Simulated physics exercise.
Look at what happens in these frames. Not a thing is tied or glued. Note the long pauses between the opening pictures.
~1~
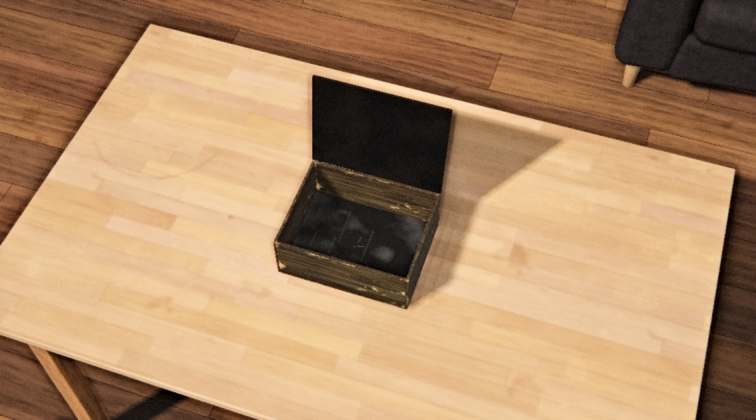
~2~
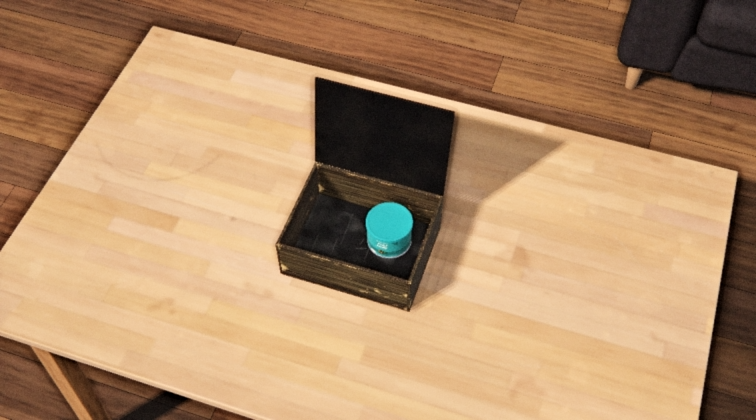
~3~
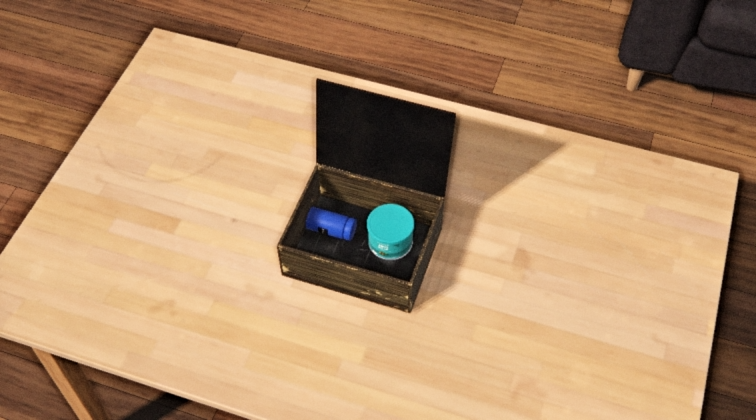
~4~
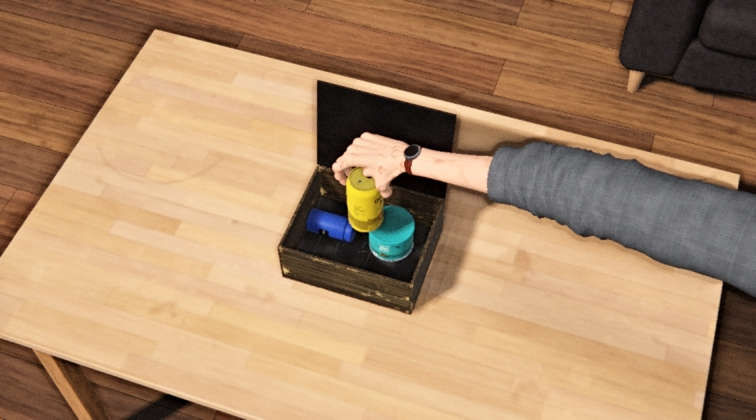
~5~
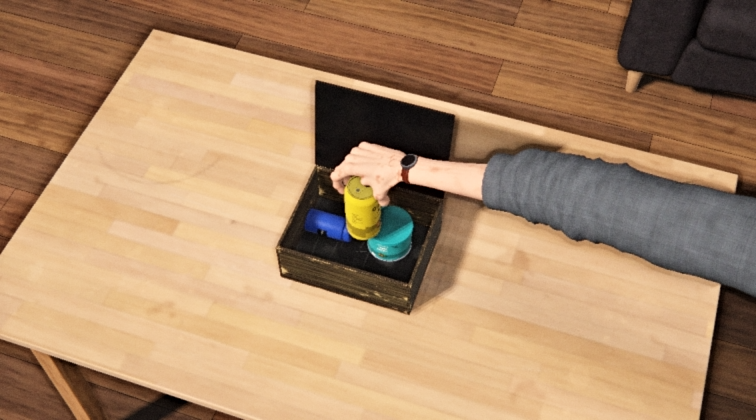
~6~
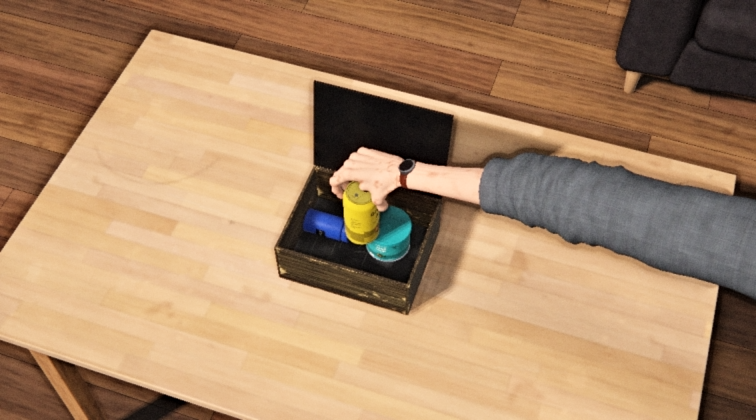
On a wooden table, an open box holding a turquoise tub, then a blue object, and a hand lowering a yellow can inside.
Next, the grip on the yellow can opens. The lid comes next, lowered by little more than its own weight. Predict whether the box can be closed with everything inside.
The box can be closed.
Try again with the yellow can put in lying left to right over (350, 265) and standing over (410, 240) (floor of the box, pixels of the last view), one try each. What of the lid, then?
The first attempt leaves the lid fully closed, while the second leaves it partly open.
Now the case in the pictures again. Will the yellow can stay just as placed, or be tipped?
Simply put, it gets tilted.
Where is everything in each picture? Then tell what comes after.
In the first frame, the last thing is not in view yet.
In the second frame, the last thing is not in view yet; turquoise tub (389, 231).
In the third frame, the last thing is not in view yet; turquoise tub (391, 233).
The fourth frame shows still above its spot; yellow can (365, 200); turquoise tub (391, 234).
The fifth frame shows still above its spot; yellow can (363, 208); turquoise tub (390, 234).
The sixth frame shows in place under the hand; yellow can (362, 213); turquoise tub (388, 234).
Then, 0.50 s later than the last frame, yellow can tilted by 72° near (328, 247).
Then, 1.50 s later than the last frame, lid 66° above the rim; yellow can on its side near (328, 251).
Then, 2.10 s later than the last frame, lid 20° above the rim; yellow can on its side near (328, 251).
When it is over, lid shut; lying over in the box, yellow can; the other 2 as before. End places, in pixels of the last picture, yellow can near (328, 251).
